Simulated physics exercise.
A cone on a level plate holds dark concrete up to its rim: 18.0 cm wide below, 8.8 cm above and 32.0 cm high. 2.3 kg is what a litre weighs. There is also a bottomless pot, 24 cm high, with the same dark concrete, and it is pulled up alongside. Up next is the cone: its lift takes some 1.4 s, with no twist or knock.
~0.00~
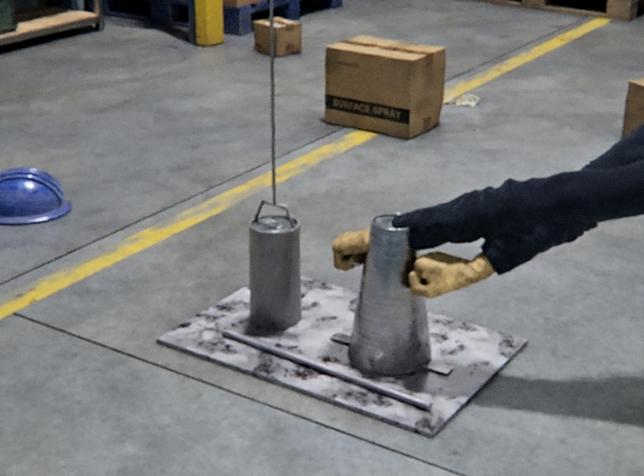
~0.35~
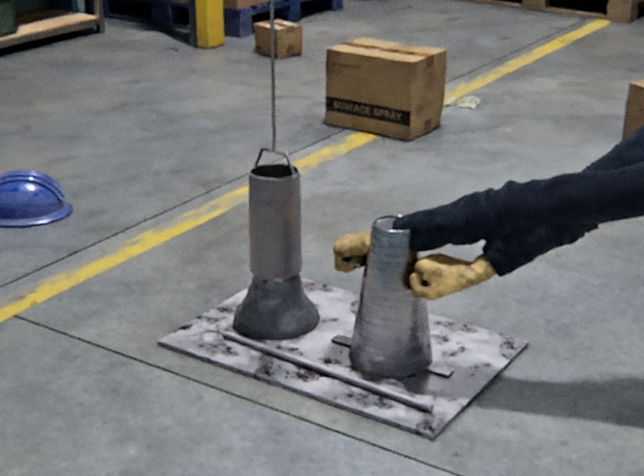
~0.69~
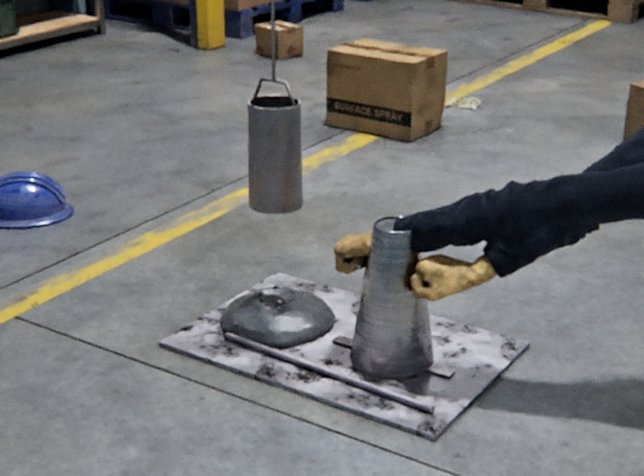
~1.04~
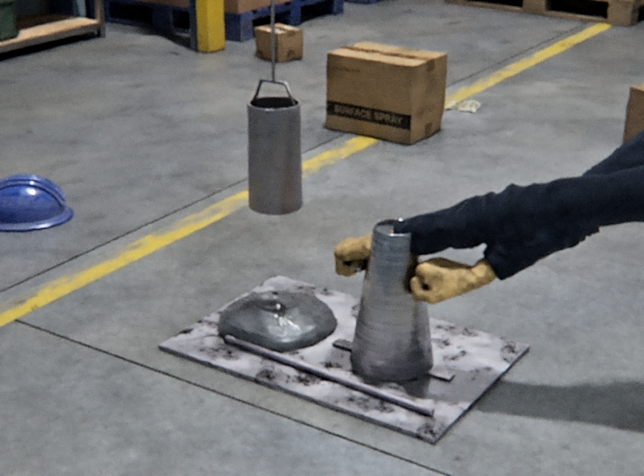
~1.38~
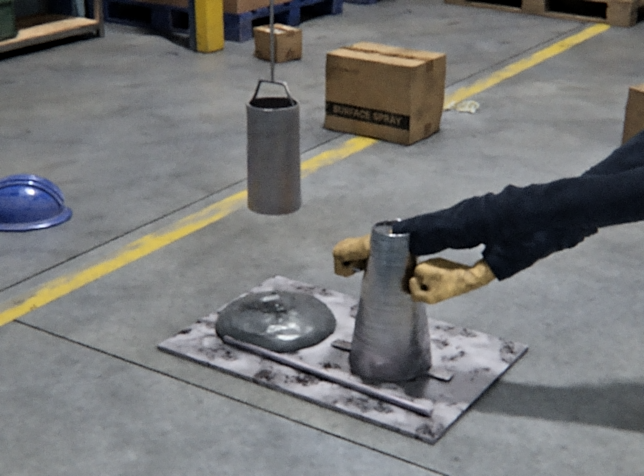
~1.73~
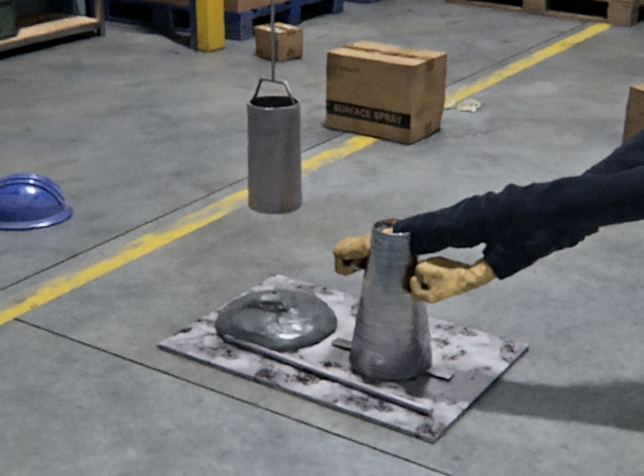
Gloved hands gripping a metal cone on a speckled board while a wire lifts a cylinder alongside, leaving wet grey material slumping into a low mound.
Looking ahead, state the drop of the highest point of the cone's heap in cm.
It should come to about 26 cm.
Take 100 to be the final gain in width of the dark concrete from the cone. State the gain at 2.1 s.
I'd say around 50 in a hundred.
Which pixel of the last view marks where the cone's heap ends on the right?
Near (478, 367).
After 2.1 s, the cone is up 8.4 cm; the dark concrete has come down 17 cm to 15 cm and is 28 cm wide.
After 2.4 s, the cone is up 19 cm; the dark concrete has come down 25 cm to 7.3 cm and is 36 cm wide.
After 2.8 s, the cone is up 33 cm; the dark concrete has come down 26 cm to 6.4 cm and is 38 cm wide.
After 3.2 s, the cone is clear; the dark concrete has come down 26 cm to 6.2 cm and is 38 cm wide.
After 4.2 s, at rest, the cone is clear; the dark concrete has come down 26 cm to 6.0 cm and is 39 cm wide.
